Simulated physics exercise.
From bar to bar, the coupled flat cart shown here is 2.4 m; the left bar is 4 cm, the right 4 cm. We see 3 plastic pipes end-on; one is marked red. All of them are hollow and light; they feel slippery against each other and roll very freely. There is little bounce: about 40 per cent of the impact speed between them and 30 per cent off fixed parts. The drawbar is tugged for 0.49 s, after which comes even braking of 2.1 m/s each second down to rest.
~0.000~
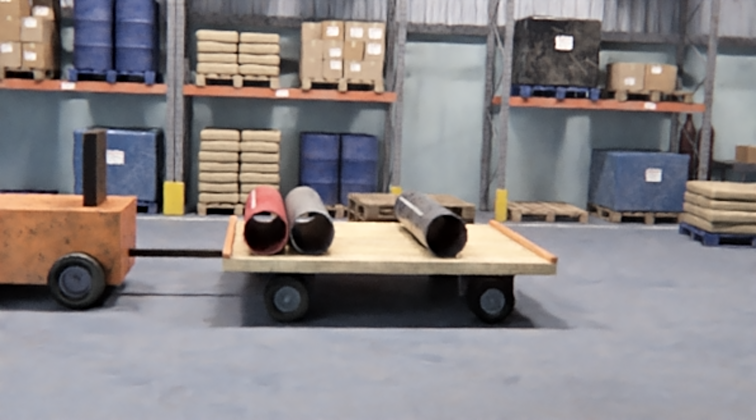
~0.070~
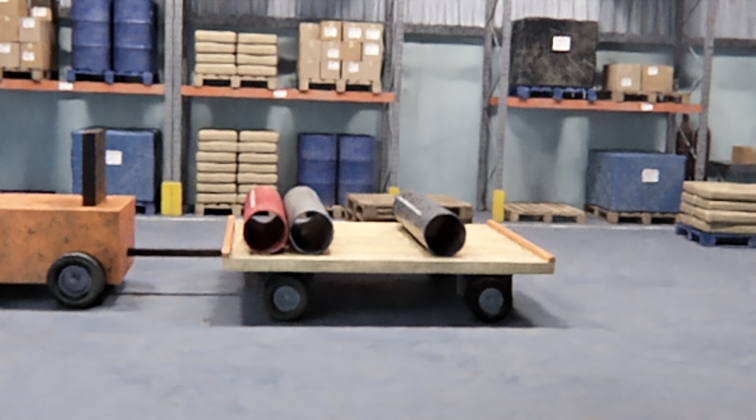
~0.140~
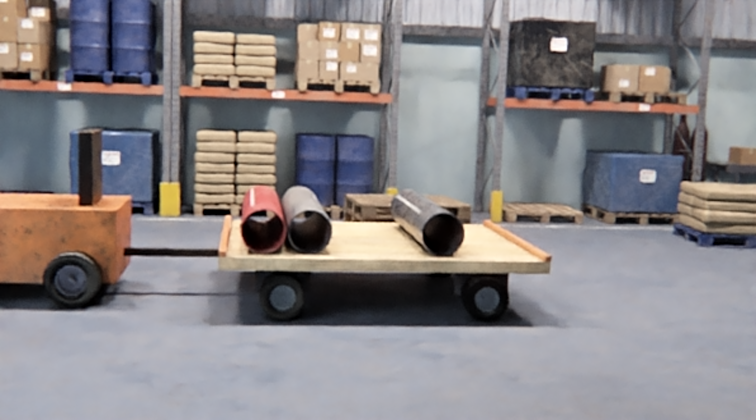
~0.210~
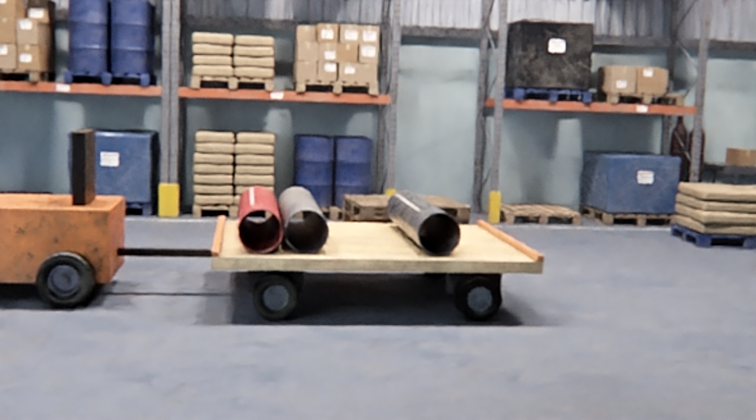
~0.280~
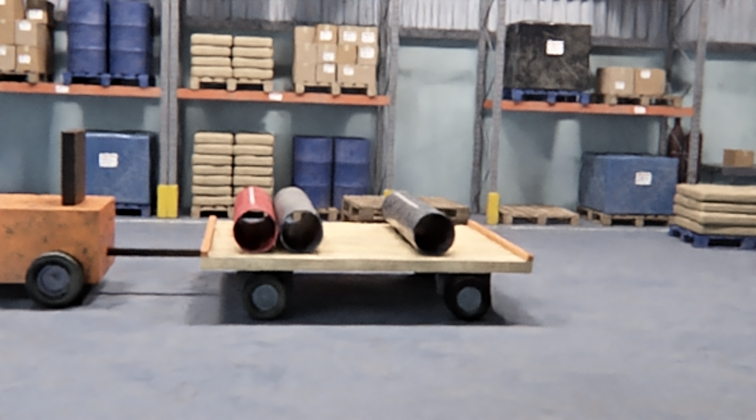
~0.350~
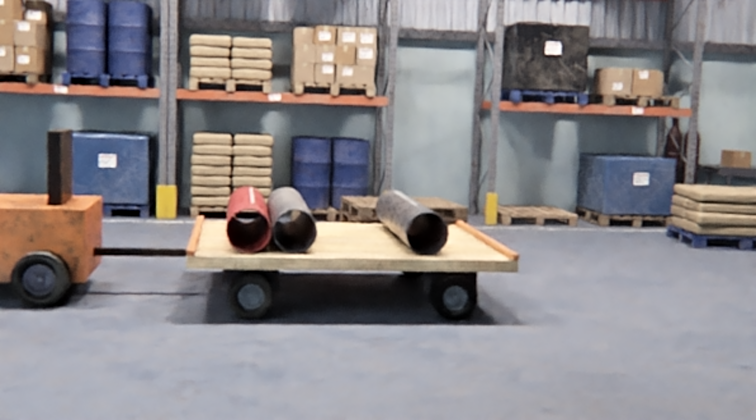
A flat cart carrying three pipes moves left, slowly at first, behind an orange vehicle.
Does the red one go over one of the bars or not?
It will not fall off.
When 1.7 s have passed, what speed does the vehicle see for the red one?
0.3 m/s, roughly.
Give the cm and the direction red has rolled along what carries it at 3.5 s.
Red 60 right.
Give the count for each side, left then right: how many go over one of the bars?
Left side: 0; right side: 0.
By 1.7 s, red is on the deck, 100 cm from the right bar, rolling left along the cart; 0 gone from the cart.
By 3.5 s, red is on the deck, 80 cm from the left bar, rolling left along the cart; 0 gone from the cart.
Finally (5.5 s), red is on the deck, 60 cm from the left bar; 0 gone from the cart.
